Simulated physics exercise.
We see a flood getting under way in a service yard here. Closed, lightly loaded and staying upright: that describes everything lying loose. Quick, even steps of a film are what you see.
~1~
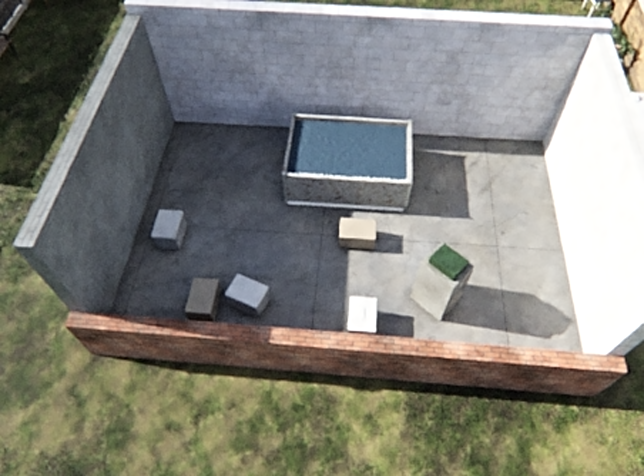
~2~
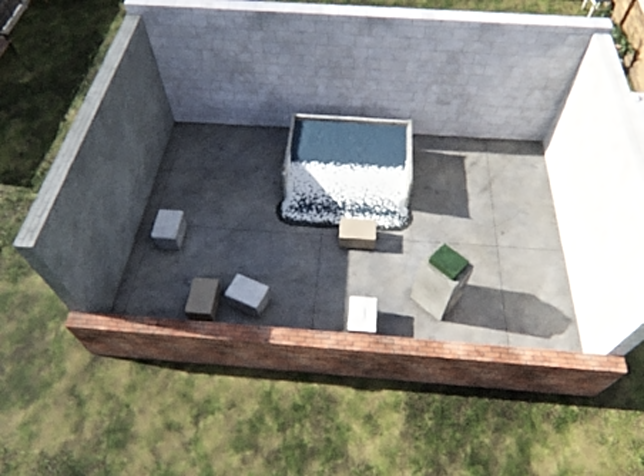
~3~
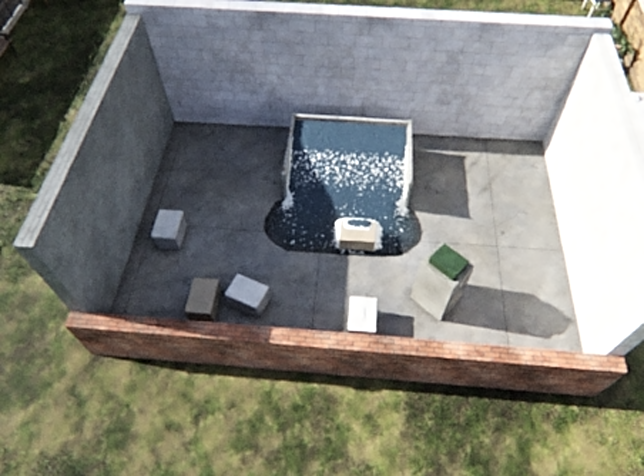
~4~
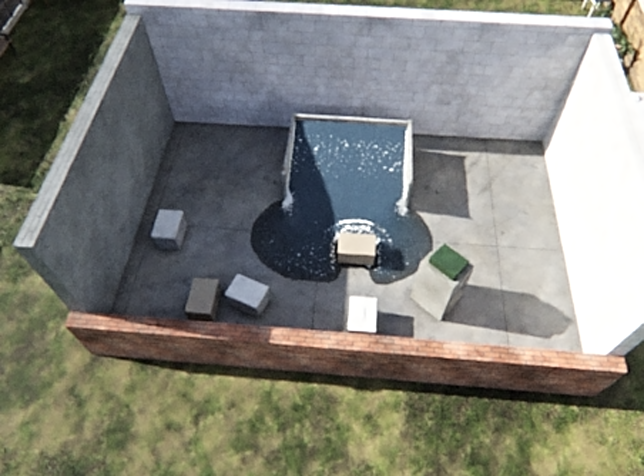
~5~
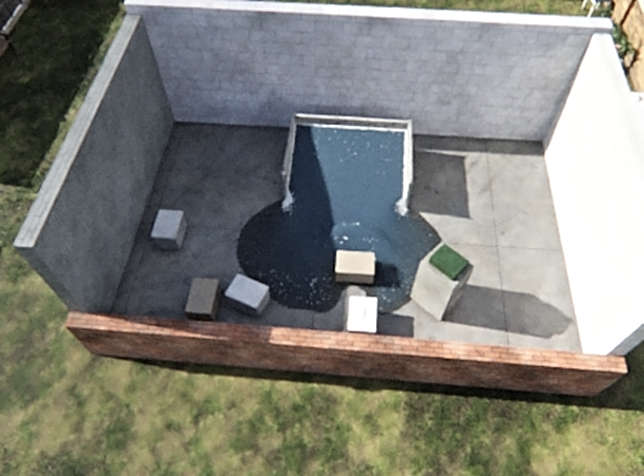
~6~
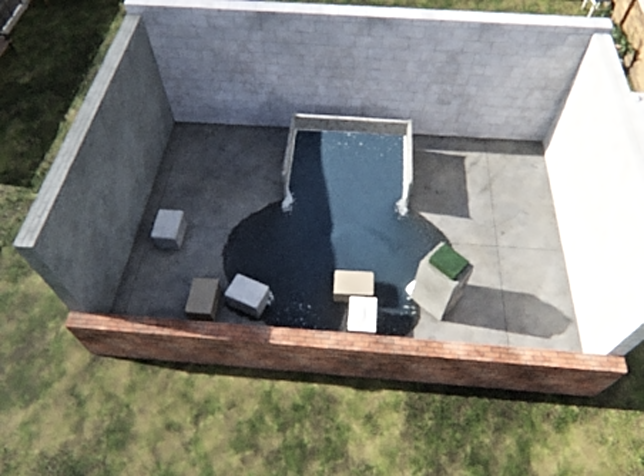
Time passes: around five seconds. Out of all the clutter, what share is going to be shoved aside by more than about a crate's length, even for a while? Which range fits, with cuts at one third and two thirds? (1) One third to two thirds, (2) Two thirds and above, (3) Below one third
(2) Two thirds and above.
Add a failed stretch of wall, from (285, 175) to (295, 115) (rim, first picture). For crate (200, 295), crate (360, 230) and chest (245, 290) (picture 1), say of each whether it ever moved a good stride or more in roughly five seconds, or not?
In the order asked: Goes the distance, then never gets that far, then goes the distance.
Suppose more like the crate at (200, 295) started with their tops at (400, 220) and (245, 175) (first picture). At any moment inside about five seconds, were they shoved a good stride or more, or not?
Going one by one, I'd say gets shoved clear for the first and not displaced that far for the second.
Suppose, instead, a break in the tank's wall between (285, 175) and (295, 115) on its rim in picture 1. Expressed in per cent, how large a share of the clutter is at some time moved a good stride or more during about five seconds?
I'd guess around 80 percent of them.
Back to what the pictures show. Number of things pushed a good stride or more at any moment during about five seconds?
My tally gives 5.
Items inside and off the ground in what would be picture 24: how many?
By my count, 4.
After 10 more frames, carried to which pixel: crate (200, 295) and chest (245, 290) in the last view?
They should be roughly at (131, 295) and (179, 305).
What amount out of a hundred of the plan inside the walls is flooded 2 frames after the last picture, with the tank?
Roughly 40 per cent.
A moment on, 1 of 5 are well off their spots; 0 afloat.
Next, 3 of 5 are well off their spots; 3 afloat.
Later, 4 of 5 are well off their spots; 4 afloat.
In the end, 5 of 5 are well off their spots, and 5 have been at some point; 1 afloat.
